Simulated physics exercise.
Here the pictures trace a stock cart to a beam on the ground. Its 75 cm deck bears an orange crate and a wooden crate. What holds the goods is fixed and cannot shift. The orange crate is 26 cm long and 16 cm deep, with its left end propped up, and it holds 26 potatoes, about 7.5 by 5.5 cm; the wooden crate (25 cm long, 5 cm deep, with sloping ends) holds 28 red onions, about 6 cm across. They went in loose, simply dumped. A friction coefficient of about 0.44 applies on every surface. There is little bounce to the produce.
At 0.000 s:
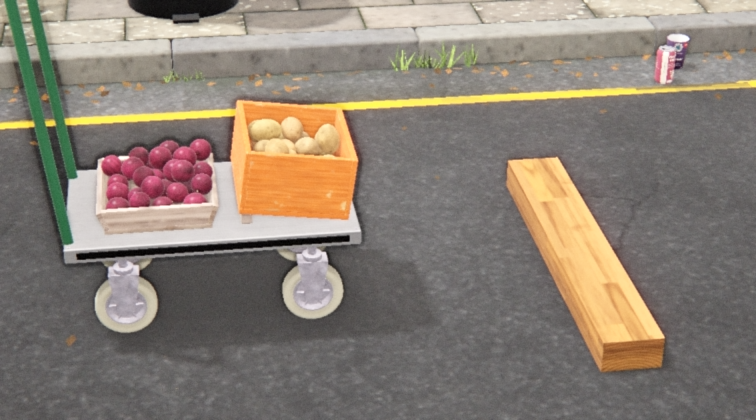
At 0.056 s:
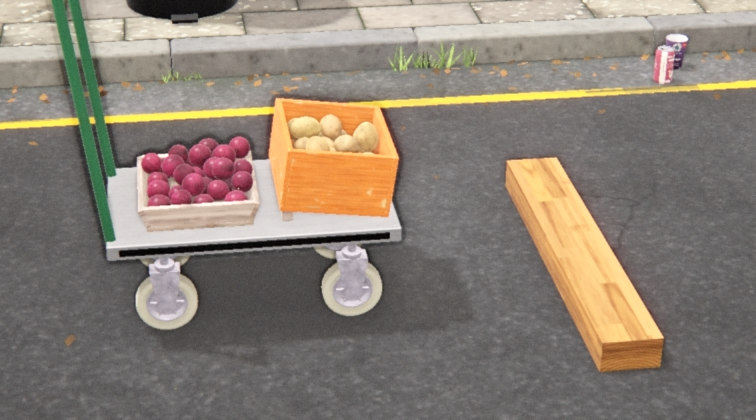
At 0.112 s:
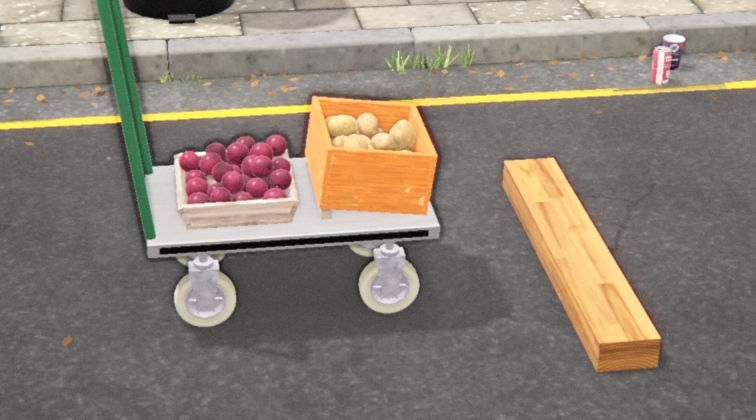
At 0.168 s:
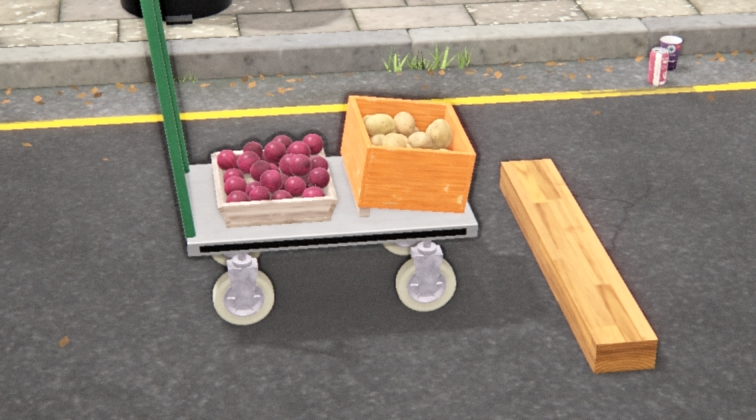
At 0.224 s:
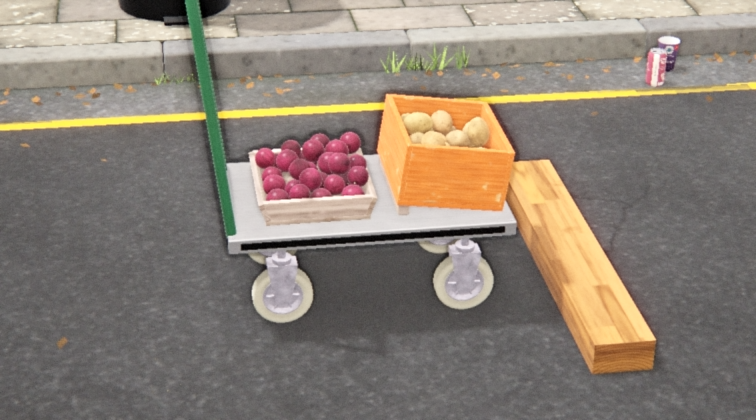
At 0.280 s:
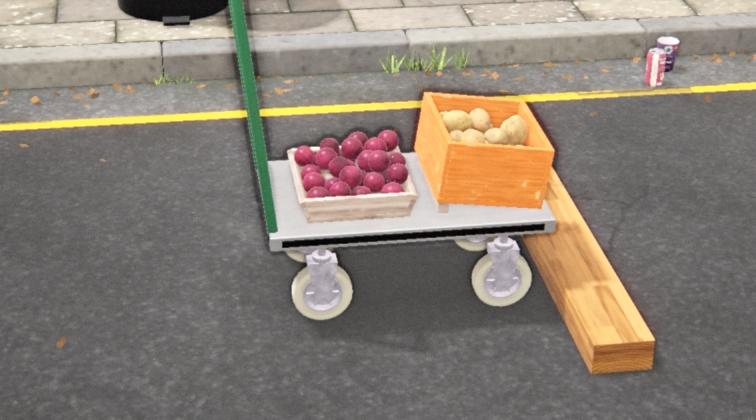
On a dark asphalt road beside a stone kerb and paving, seen from above at an angle, a yellow line runs along the far edge, with two cans near the kerb. A grey cart with a green handle carries a pale wooden crate of red onions and an orange crate of potatoes, left of a wooden beam. The cart rolls steadily right towards the beam, overlapping its far end from view, while the camera barely shifts.
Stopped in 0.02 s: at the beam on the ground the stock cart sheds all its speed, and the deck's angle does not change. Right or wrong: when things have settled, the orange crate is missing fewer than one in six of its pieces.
Right.
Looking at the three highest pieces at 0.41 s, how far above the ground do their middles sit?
Roughly 48 centimetres.
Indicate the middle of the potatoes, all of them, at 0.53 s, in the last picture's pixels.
Near (513, 148).
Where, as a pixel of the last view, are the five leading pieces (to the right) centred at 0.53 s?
They are centred near (548, 129).
After 0.31 s, the wheels strike.
After 0.41 s, orange crate 26 in, 0 out and wooden crate 23 in, 5 out.
After 0.53 s, orange crate 25 in, 1 out and wooden crate 21 in, 7 out.
After 0.76 s, orange crate 25 in, 1 out and wooden crate 21 in, 7 out.
Final count (at 1.26 s), orange crate 25 in, 1 out and wooden crate 21 in, 7 out. Asked share, 1 of 26, 4 per cent.
